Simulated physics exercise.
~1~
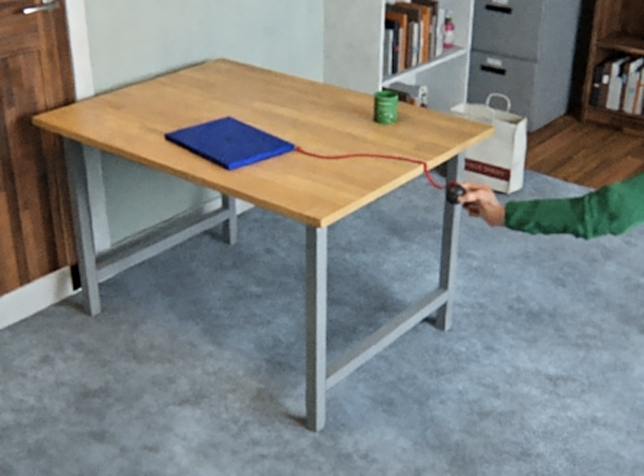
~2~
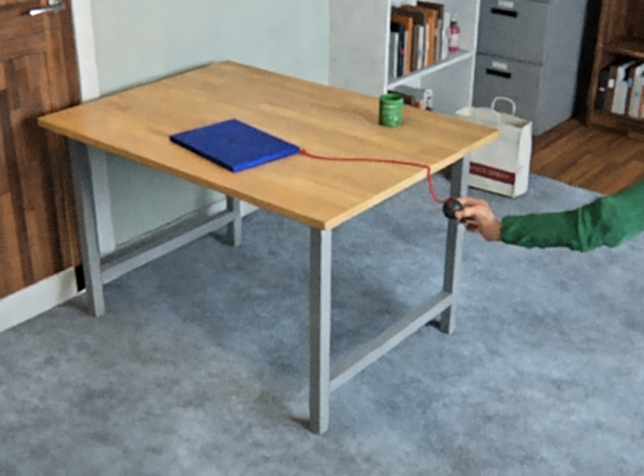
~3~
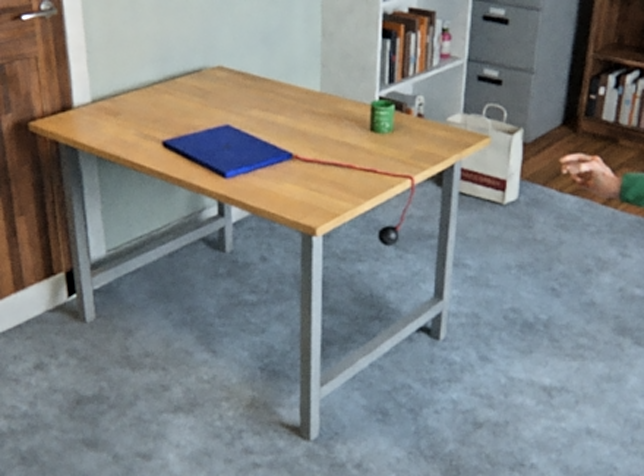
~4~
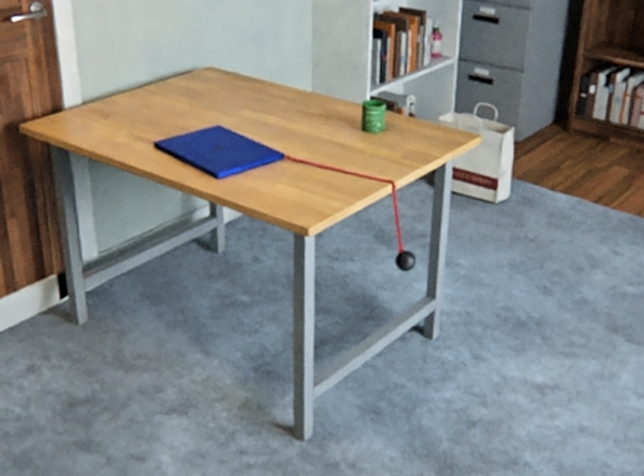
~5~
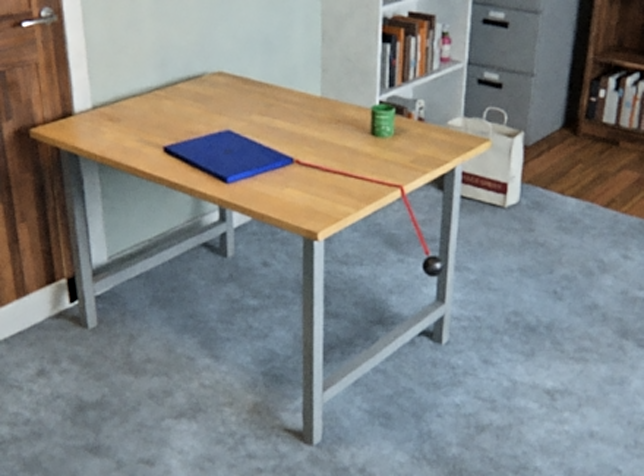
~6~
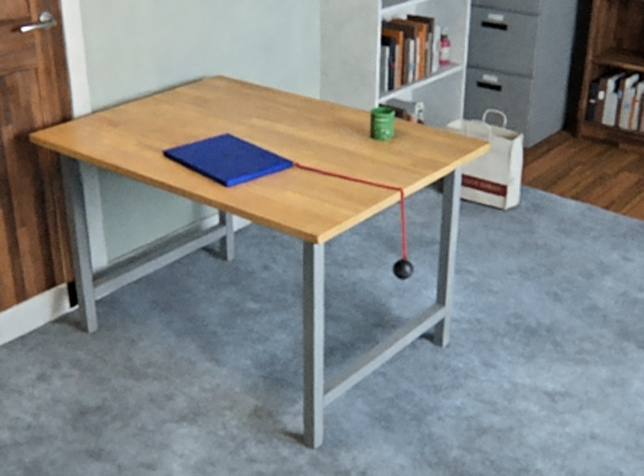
Beside a wooden desk, a hand releases a black ball, which swings from a red ribbon.
